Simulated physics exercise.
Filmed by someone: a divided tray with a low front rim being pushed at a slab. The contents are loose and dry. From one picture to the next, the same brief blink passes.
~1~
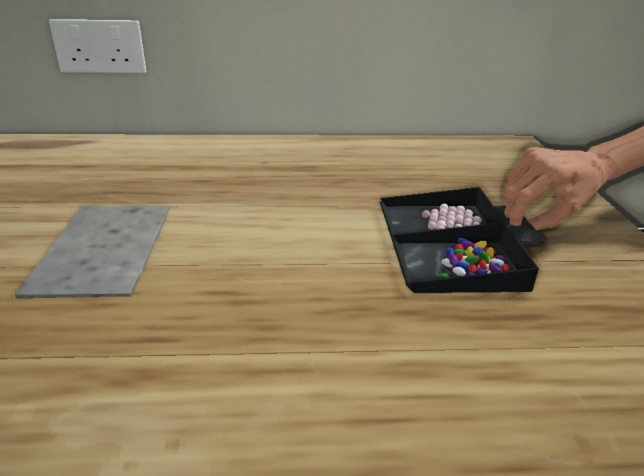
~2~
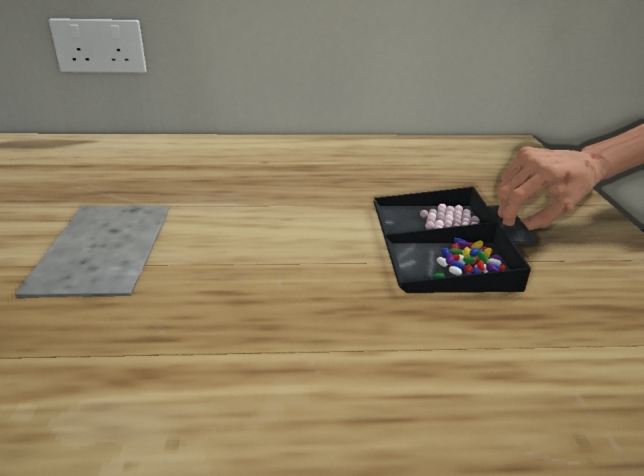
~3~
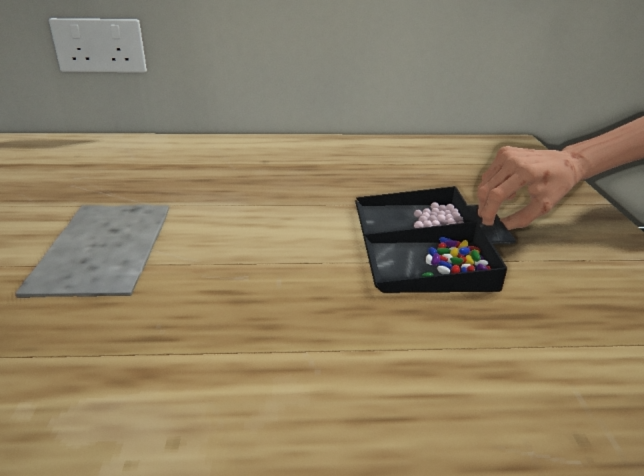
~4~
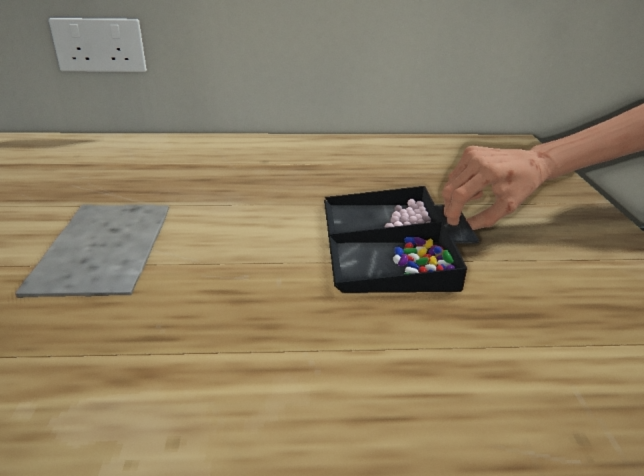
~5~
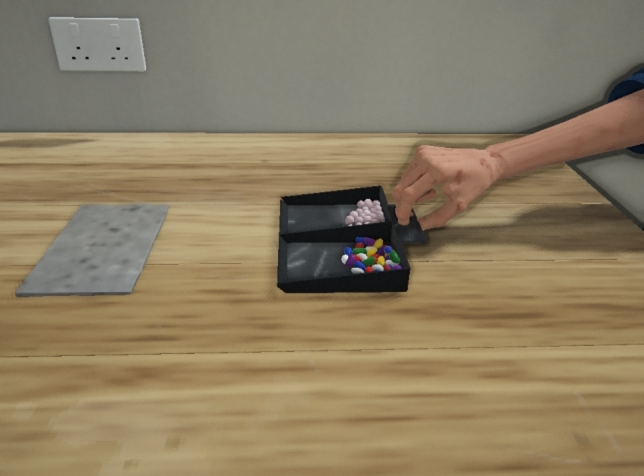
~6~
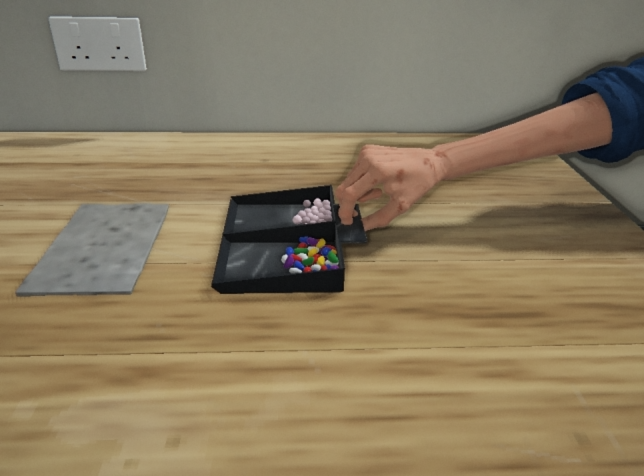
On a wooden worktop below a wall socket, a hand grips the right end of a black divided tray holding pale pink beads and multicoloured pieces. The hand pushes it left, slowly at first and then faster, until the tray is close to a flat grey slab, the contents staying bunched toward the right.
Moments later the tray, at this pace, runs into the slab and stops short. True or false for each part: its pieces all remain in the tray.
Near lot - false; far lot - false.
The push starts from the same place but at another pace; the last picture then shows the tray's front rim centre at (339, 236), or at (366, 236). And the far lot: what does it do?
It is fully retained the first time and is fully retained the second time.
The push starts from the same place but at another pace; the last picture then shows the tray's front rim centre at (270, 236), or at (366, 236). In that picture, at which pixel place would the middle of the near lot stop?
First try about (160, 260), second try about (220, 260).
Then, 0.04 s after the last picture, tray still sliding, front rim near (184, 237); near lot all inside; far lot all inside.
Then, 0.18 s after the last picture, tray stopped at the slab; near lot about a third out of the tray; far lot about a third out of the tray.
Then, 0.39 s after the last picture, tray stopped at the slab; near lot about half out of the tray; far lot about half out of the tray.
By the end, tray stopped at the slab; near lot about half out of the tray; far lot about half out of the tray.
